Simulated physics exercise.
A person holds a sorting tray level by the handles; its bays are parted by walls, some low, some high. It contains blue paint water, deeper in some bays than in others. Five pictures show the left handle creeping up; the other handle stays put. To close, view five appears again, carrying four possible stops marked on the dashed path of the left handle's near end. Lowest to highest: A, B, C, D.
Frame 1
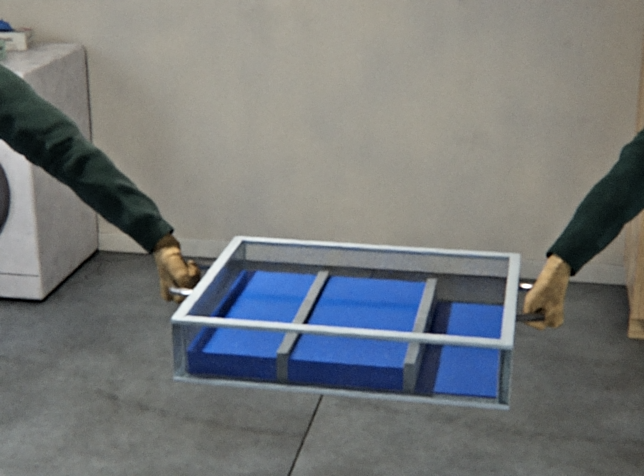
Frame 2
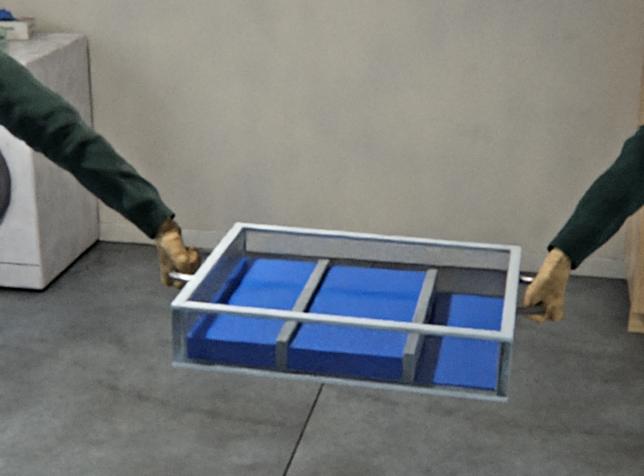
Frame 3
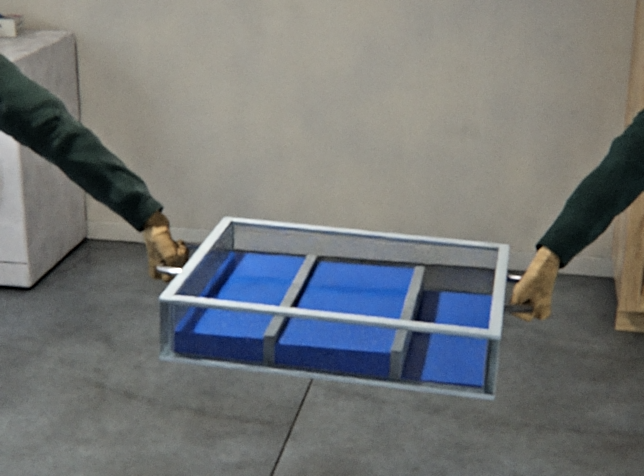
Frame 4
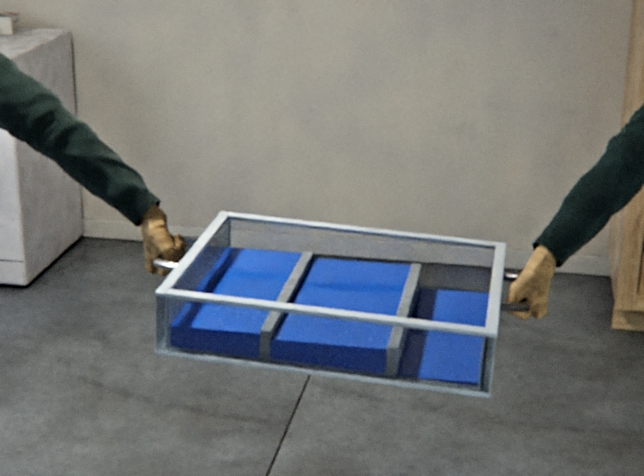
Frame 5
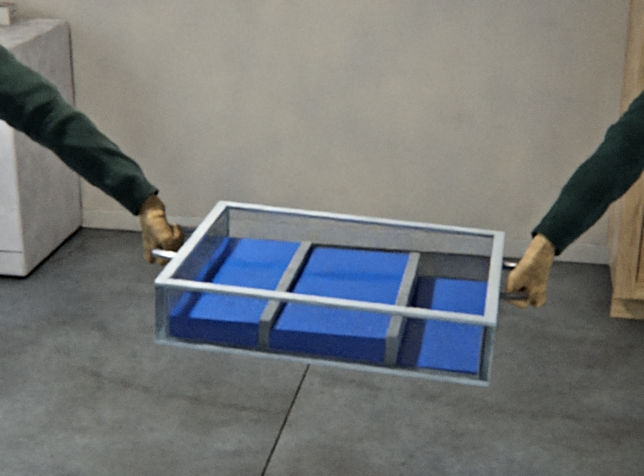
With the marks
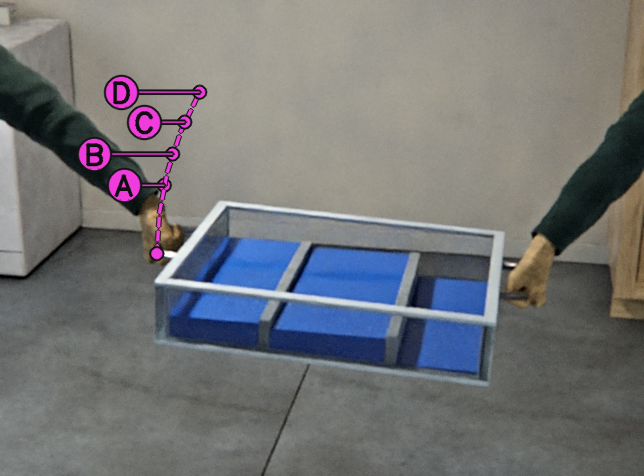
In a room with a gray tiled floor and a plain wall, two gloved hands in dark green sleeves hold a clear-sided tray by its end handles, blue paint water in its three walled bays, deepest at left. The hands raise the tray slightly and shift it a little left, its right side dipping very slightly.
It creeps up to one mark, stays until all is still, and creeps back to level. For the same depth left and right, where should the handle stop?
It is A.
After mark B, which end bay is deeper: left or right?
The right one.
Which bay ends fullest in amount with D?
It is the right one.
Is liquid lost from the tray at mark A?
No.
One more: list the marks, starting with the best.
A, B, C, D.
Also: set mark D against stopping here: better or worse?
Worse.
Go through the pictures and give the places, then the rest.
The tray is level; deepest in the left bay, at (261, 310), shallowest in the right; left handle at (183, 278).
Tipped about 1° down to the right; no wall is crossed; left handle at (184, 264).
Tipped about 2° down to the right; no wall is crossed; left handle at (172, 257).
Tipped about 2° down to the right; no wall is crossed; left handle at (168, 251).
Tipped about 3° down to the right; deepest in the left bay, at (243, 277), shallowest in the right; left handle at (167, 241).
On the marked copy, A at (164, 185); B at (172, 154); C at (184, 122); D at (199, 92).
If A is chosen, the two end bays stand about equally deep; nothing spills.
If B is chosen, the right end bay stands much deeper than the other; nothing spills.
If C is chosen, the right end bay stands much deeper than the other; nothing spills.
If D is chosen, the right end bay stands much deeper than the other; about 10 % goes over the rim.
